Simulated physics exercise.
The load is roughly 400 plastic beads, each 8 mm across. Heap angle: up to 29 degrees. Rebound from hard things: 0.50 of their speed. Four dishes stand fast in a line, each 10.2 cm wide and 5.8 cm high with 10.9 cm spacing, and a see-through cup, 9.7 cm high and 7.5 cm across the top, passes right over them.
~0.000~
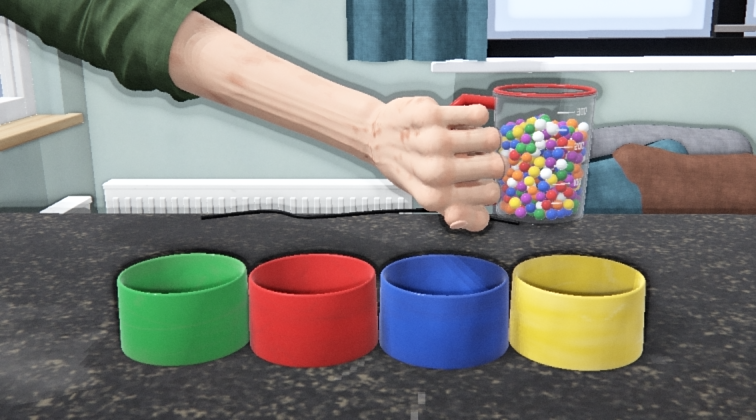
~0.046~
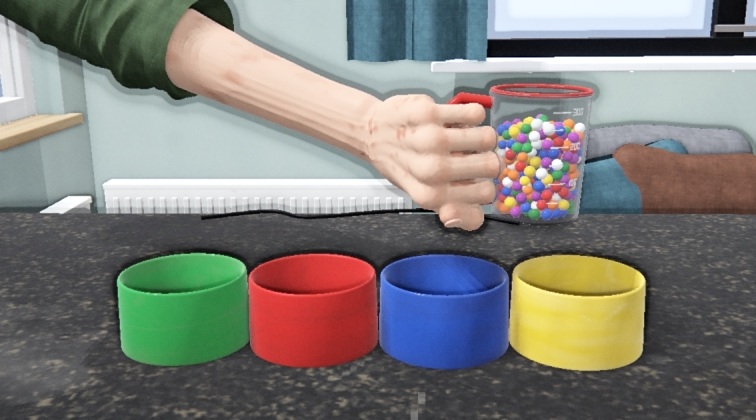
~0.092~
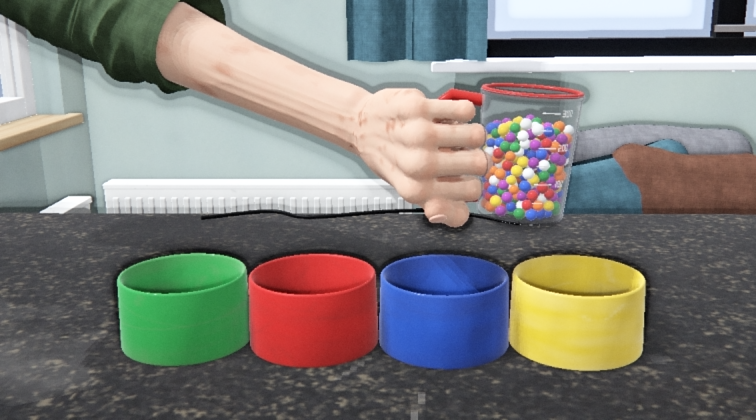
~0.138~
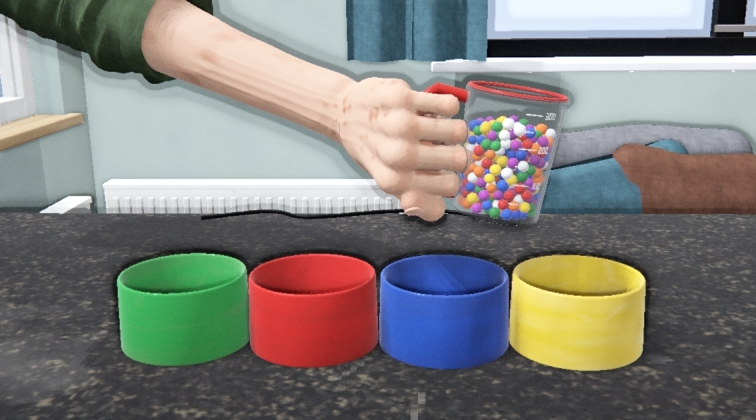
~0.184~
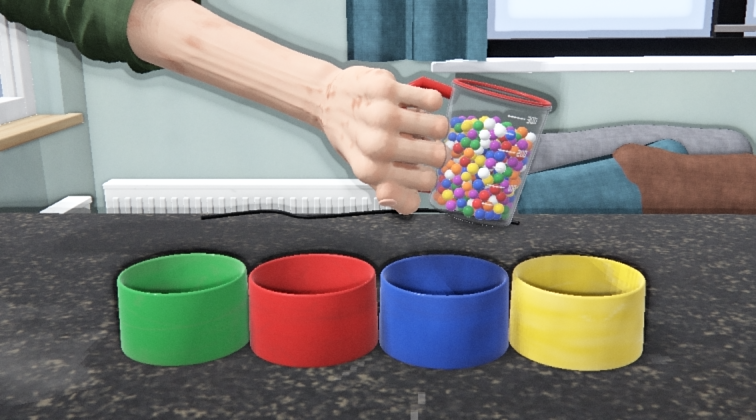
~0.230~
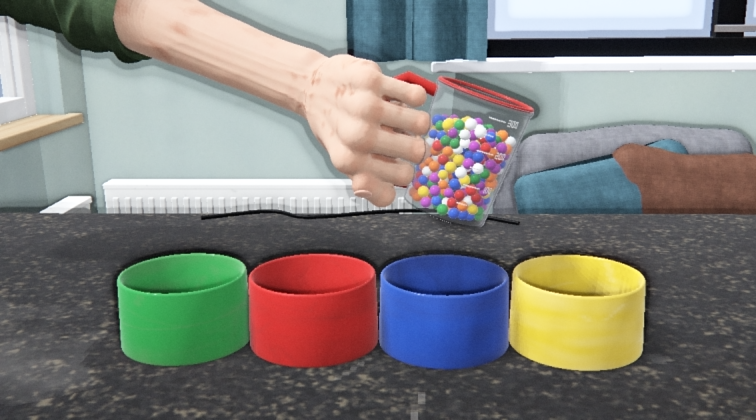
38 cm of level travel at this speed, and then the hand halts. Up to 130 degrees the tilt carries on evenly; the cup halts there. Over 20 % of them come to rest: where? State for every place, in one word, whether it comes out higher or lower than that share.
Red dish: Lower, blue dish: Lower, green dish: Higher, yellow dish: Lower, counter: Lower.
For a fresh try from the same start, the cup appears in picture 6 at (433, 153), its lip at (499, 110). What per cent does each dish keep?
Red 0; blue 0; green 100; yellow 0.
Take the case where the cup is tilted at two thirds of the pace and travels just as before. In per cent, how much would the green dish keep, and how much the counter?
The green dish would get 100 and the counter 0.
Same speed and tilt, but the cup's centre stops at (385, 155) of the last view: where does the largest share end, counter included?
Result: Biggest portion at blue.
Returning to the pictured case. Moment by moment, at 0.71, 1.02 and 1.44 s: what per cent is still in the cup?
One after the other: 100, 90, 5 in a hundred.
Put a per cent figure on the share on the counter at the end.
I'd put it near 5 per cent.
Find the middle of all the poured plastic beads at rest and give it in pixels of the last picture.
Once everything settles, the centre is around (183, 313).
Then, at 0.71 s, tilt 72 degrees; cup holds 100 %.
After 1.02 s, tilt 107 degrees; cup holds 90 %, green 10 %.
Then, at 1.44 s, tilt 130 degrees; cup holds 5 %, green 90 %.
At rest (2.0 s), red 0 %, blue 0 %, green 95 %, yellow 0 %, counter 5 %.
